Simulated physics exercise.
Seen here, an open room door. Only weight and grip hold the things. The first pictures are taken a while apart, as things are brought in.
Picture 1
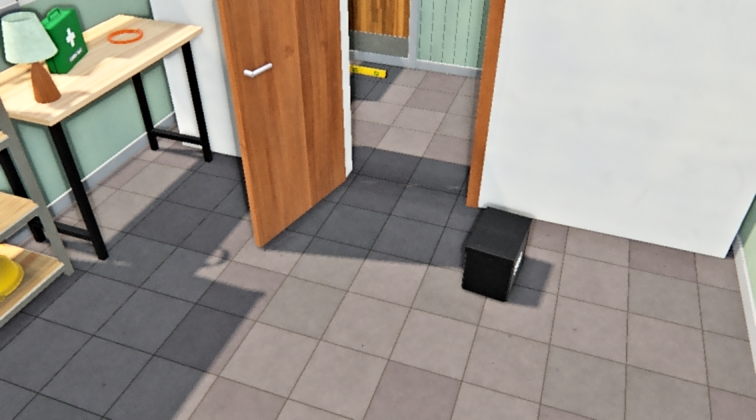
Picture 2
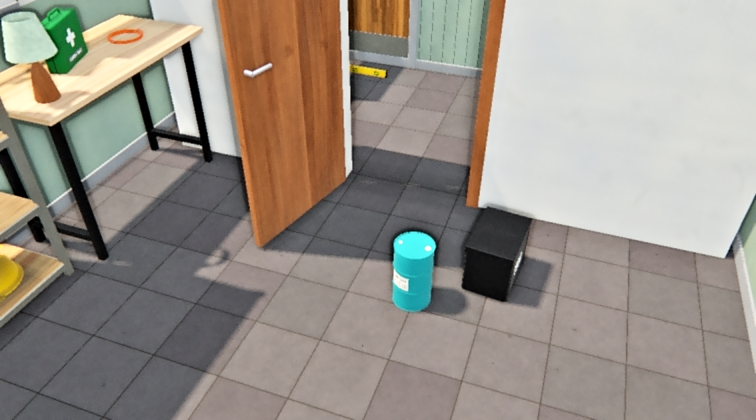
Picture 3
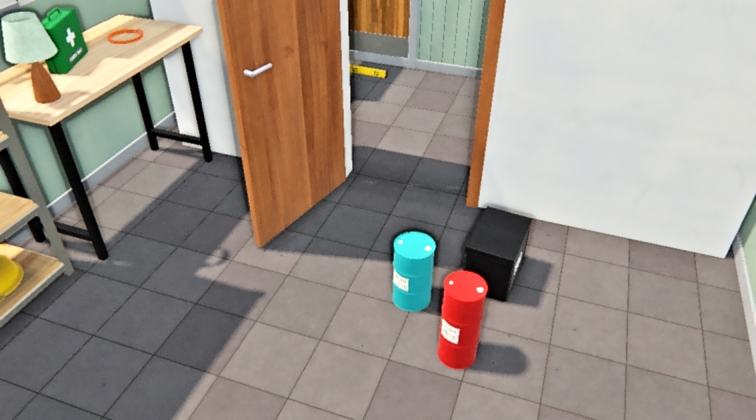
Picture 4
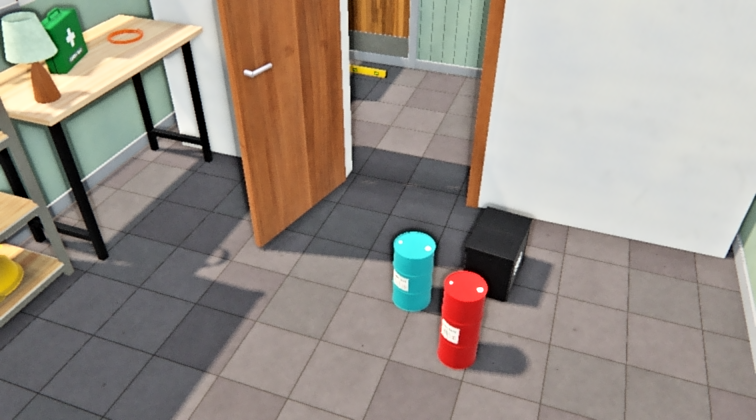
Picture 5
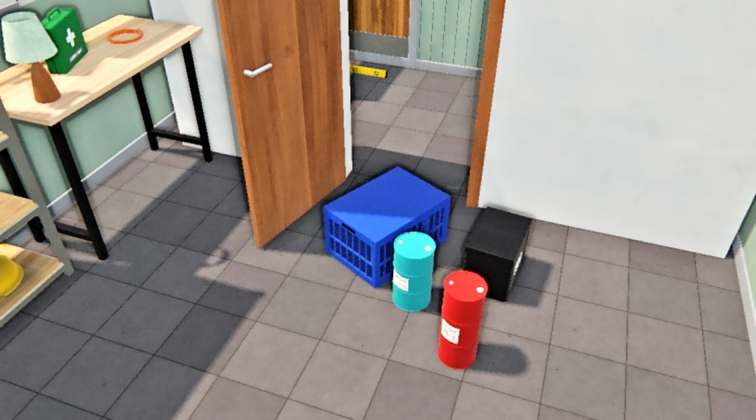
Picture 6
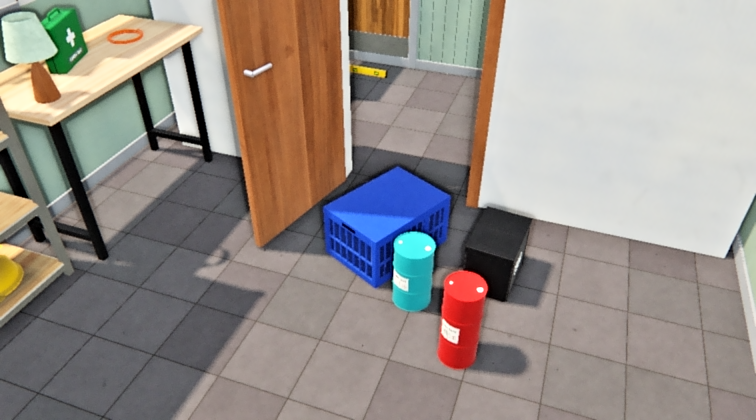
To begin with, a wooden door stands wide open with a black box on the tiled floor near the doorway. A turquoise canister appears to the left of the box, then a red canister in front of them. Finally, a blue chest appears behind the turquoise canister, while the door stays still.
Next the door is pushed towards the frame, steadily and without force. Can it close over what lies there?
In the end the door jams.
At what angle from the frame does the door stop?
About 75°.
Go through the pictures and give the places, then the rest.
Door wide open and still, in the first picture.
Door wide open and still; black tote (496, 254); turquoise canister (413, 272), in the second picture.
Door wide open and still; red canister (461, 322); black tote (496, 254), in the third picture.
Door wide open and still; turquoise canister (413, 272); red canister (461, 322), in the fourth picture.
Door wide open and still; black tote (496, 254); turquoise canister (413, 272), in the fifth picture.
Door wide open and still; blue chest (387, 224); red canister (461, 322), in the sixth picture.
Then, 0.60 s past the last view, open by 94°.
Then, 0.90 s past the last view, open by 83°.
Finally, open by 76°; all 4 still in place. Final places as the last picture's camera would see them, blue chest near (391, 224).
